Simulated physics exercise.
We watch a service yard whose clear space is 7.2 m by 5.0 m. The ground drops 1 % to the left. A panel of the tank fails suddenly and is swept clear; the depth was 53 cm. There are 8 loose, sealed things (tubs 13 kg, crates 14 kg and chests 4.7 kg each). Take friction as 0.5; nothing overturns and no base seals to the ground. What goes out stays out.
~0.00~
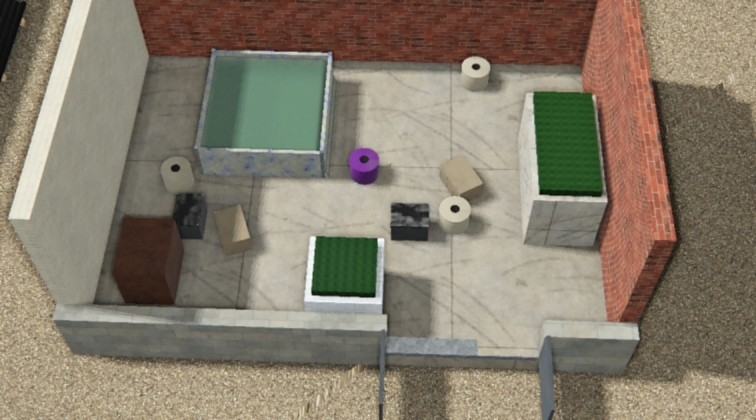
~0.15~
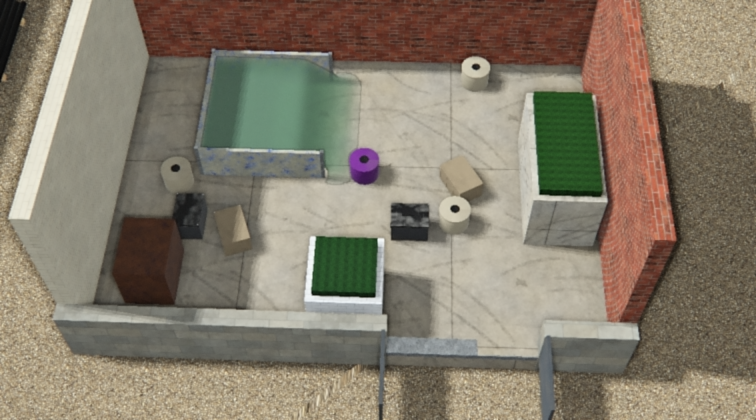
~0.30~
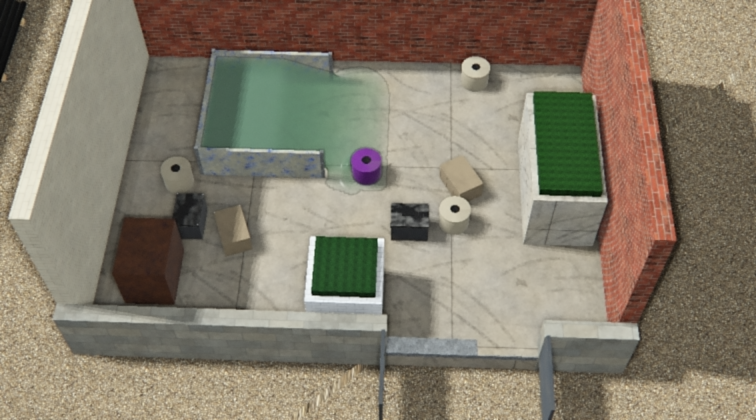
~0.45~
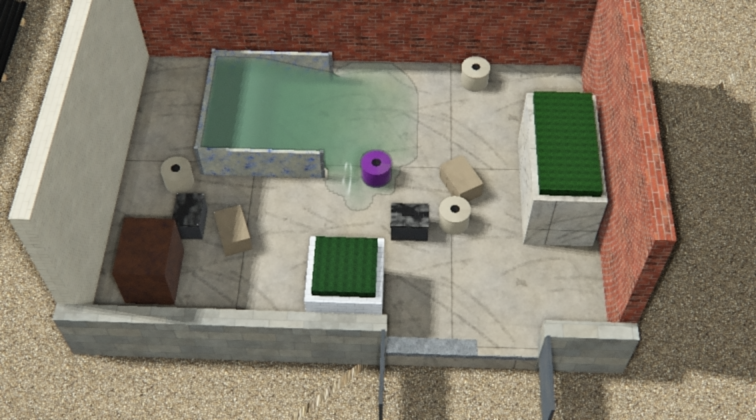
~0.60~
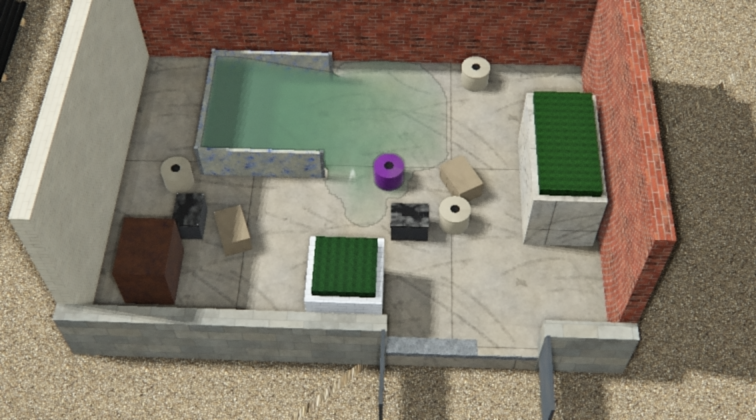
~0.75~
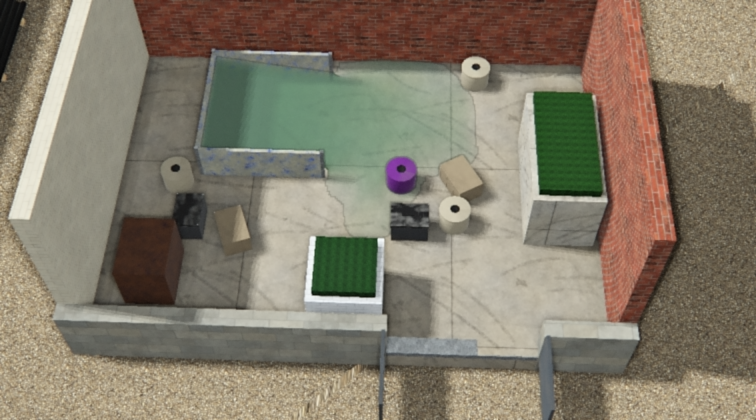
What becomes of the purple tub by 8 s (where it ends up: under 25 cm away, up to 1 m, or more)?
Purple tub travels far.
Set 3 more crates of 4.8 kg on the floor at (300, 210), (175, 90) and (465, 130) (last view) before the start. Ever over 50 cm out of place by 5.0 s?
In that order: Less, under, more.
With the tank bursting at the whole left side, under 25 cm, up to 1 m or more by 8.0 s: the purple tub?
Then the purple tub stays put.
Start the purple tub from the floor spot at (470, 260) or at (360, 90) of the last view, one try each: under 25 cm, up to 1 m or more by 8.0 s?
In that order: It gets carried off; it travels far.
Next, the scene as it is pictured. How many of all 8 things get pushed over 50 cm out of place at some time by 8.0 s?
That makes 5.
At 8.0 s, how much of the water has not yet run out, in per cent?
About 84 per cent.
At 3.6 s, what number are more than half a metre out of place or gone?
By then 5.
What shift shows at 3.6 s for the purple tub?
Roughly 200 cm by then.
After 1.6 s the purple tub is near (452, 190), 1.4 m from its start, afloat; 0 of 8 are out; 1 afloat.
After 3.6 s the purple tub is near (452, 267), 2.2 m from its start, aground; 1 of 8 are out; 1 afloat.
After 5.6 s the purple tub is near (424, 301), 2.5 m from its start, aground; 1 of 8 are out; 1 afloat.
After 8.0 s the purple tub has gone out; 2 of 8 are out; 0 afloat.
